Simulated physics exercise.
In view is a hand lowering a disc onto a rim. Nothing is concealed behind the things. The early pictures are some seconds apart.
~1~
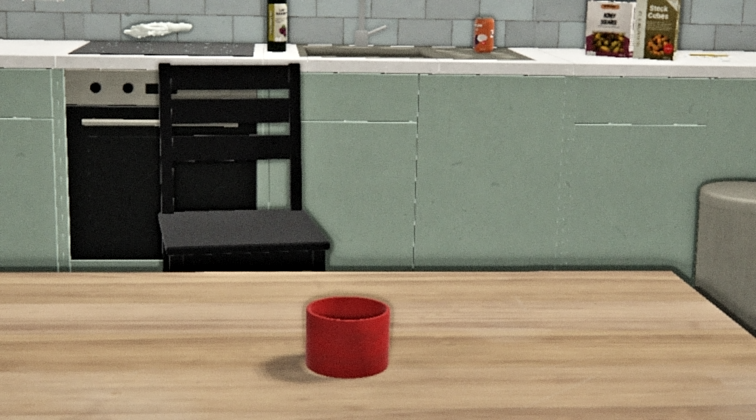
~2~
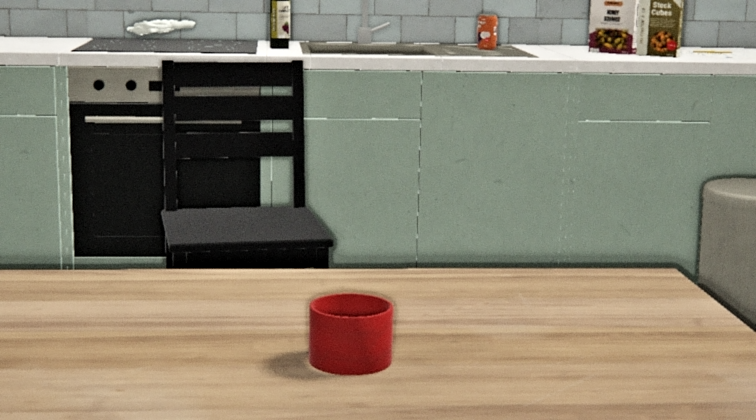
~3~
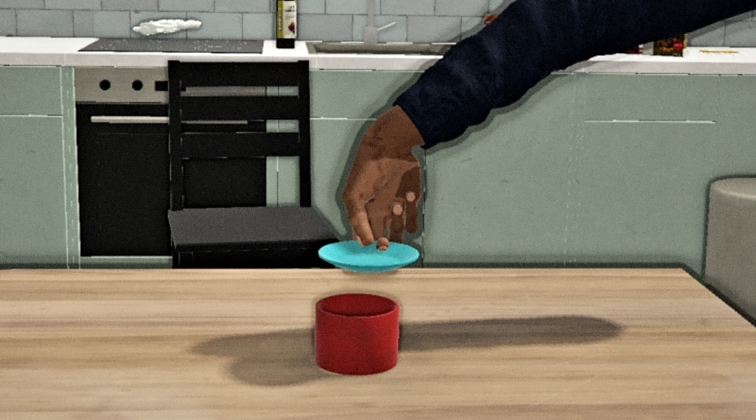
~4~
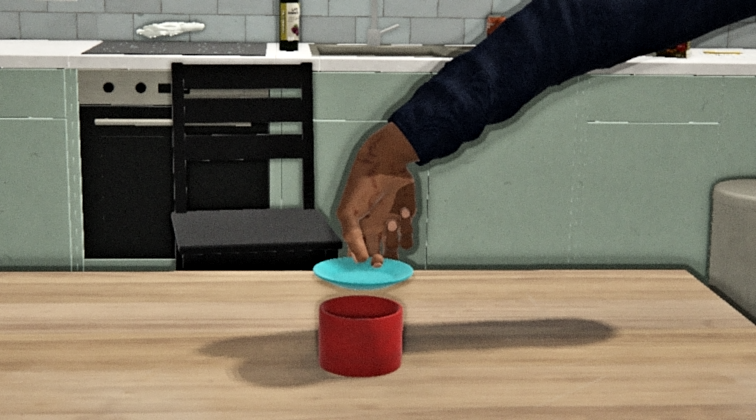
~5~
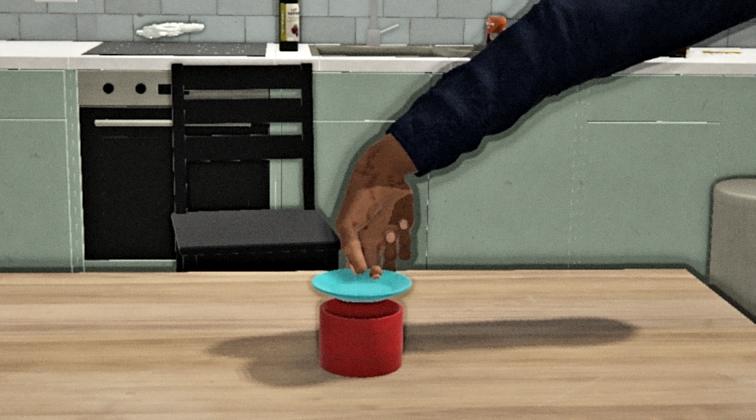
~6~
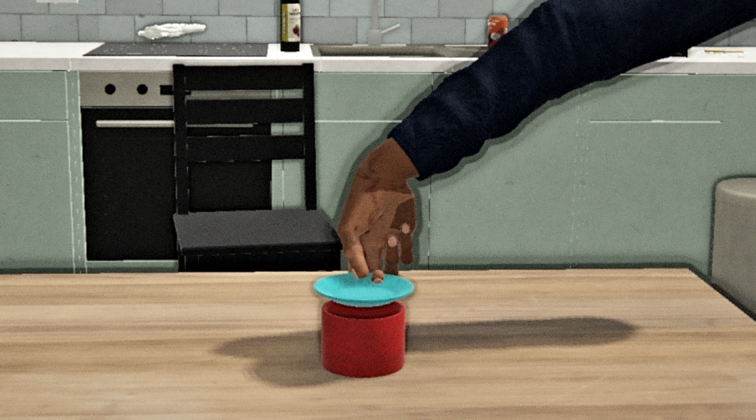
The video shows a red cup on a wooden table in a kitchen; then a hand holding a turquoise plate appears above it and lowers the plate onto the cup's rim, keeping its fingers on the plate.
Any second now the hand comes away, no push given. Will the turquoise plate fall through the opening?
No.
Then, 0.10 s after the last picture, turquoise plate moving near (363, 301).
Then, 0.44 s after the last picture, turquoise plate sitting on the rim near (363, 301).
At rest, the turquoise plate works as a lid, near (363, 301).
